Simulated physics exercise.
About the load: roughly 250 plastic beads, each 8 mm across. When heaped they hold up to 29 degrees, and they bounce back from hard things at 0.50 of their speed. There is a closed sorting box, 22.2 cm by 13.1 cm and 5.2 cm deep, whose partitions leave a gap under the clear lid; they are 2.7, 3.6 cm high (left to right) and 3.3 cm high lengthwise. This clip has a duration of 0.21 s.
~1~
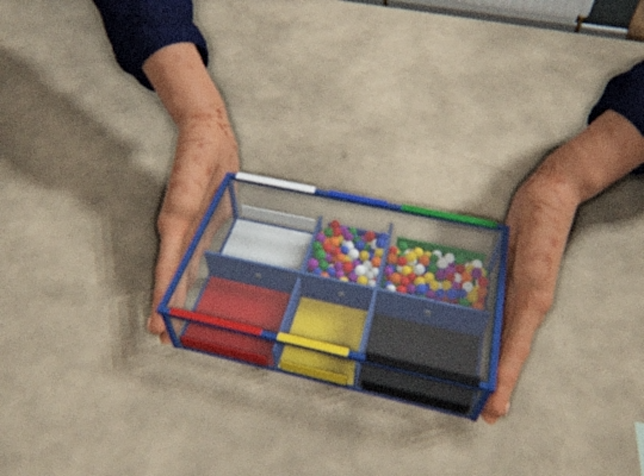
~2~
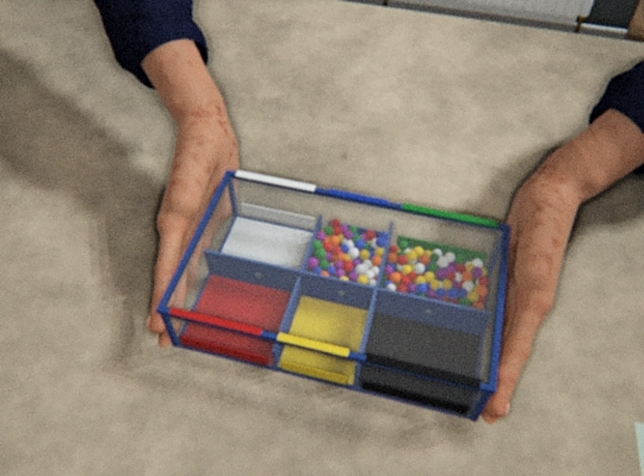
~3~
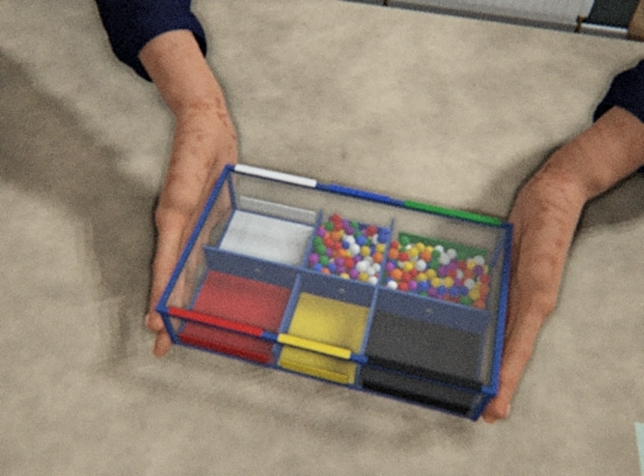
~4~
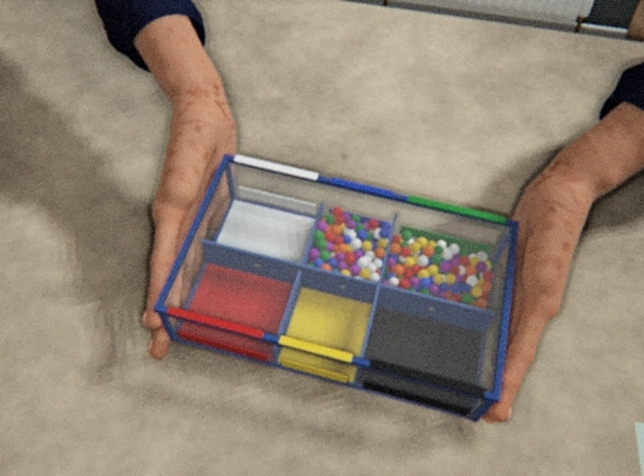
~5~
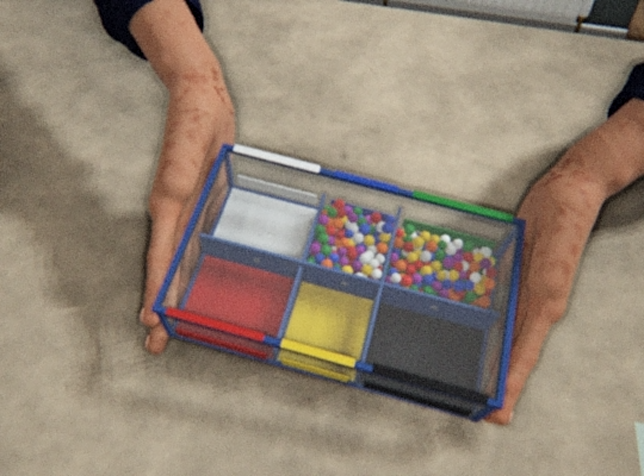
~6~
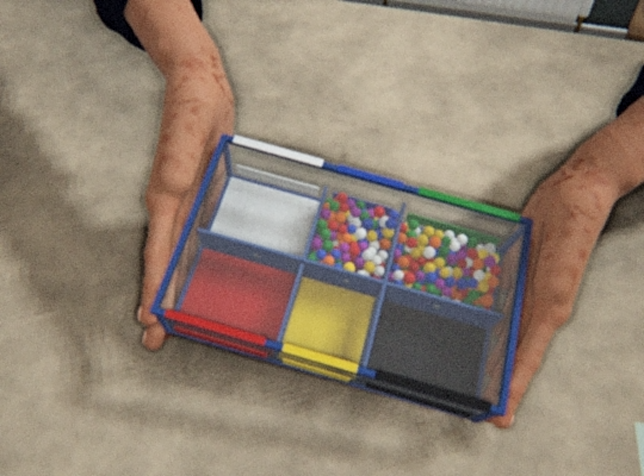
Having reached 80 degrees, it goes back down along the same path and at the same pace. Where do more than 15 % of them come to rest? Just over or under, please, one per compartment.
Outcome: Red compartment: Does not clear the bar, blue compartment: Clears the bar, green compartment: Clears the bar, yellow compartment: Does not clear the bar, white compartment: Does not clear the bar, black compartment: Clears the bar.
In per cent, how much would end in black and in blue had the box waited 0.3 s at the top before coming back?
In per cent: Black 25; blue 35.
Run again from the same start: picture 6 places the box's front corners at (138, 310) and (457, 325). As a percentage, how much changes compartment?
Estimate: Around 45 %.
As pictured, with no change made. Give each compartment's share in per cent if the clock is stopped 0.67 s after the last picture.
In per cent: Red 0; blue 45; green 45; yellow 0; white 0; black 10.
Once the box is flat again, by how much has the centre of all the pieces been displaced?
Around 4.0 centimetres.
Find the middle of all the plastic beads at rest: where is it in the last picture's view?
Approximately (422, 302) in the last view.
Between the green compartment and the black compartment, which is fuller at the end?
More settles in the green compartment.
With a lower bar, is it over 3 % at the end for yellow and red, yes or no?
Note - yellow affirmative, red negative.
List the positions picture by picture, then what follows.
The first frame shows box tilt 0 degrees, front corners at (164, 309) and (488, 385); blue 55 %, green 45 %.
The second frame shows box tilt 1 degrees, front corners at (164, 309) and (489, 386).
The third frame shows box tilt 3 degrees, front corners at (163, 308) and (490, 389), lowest corner right front.
The fourth frame shows box tilt 7 degrees, front corners at (162, 307) and (493, 394), lowest corner right front.
The fifth frame shows box tilt 12 degrees, front corners at (160, 307) and (496, 401), lowest corner right front.
The sixth frame shows box tilt 16 degrees, front corners at (158, 309) and (499, 408), lowest corner right front; blue 55 %, green 45 %.
Then, 0.67 s after the last picture, tilt 80 degrees; blue 45 %, green 45 %, black 10 %.
Then, 1.12 s after the last picture, tilt 34 degrees; blue 30 %, green 40 %, yellow 5 %, black 20 %.
Then, 1.64 s after the last picture, tilt 0 degrees; blue 30 %, green 40 %, yellow 5 %, black 20 %.
In the end, red 0 %, blue 30 %, green 40 %, yellow 5 %, white 0 %, black 20 %.
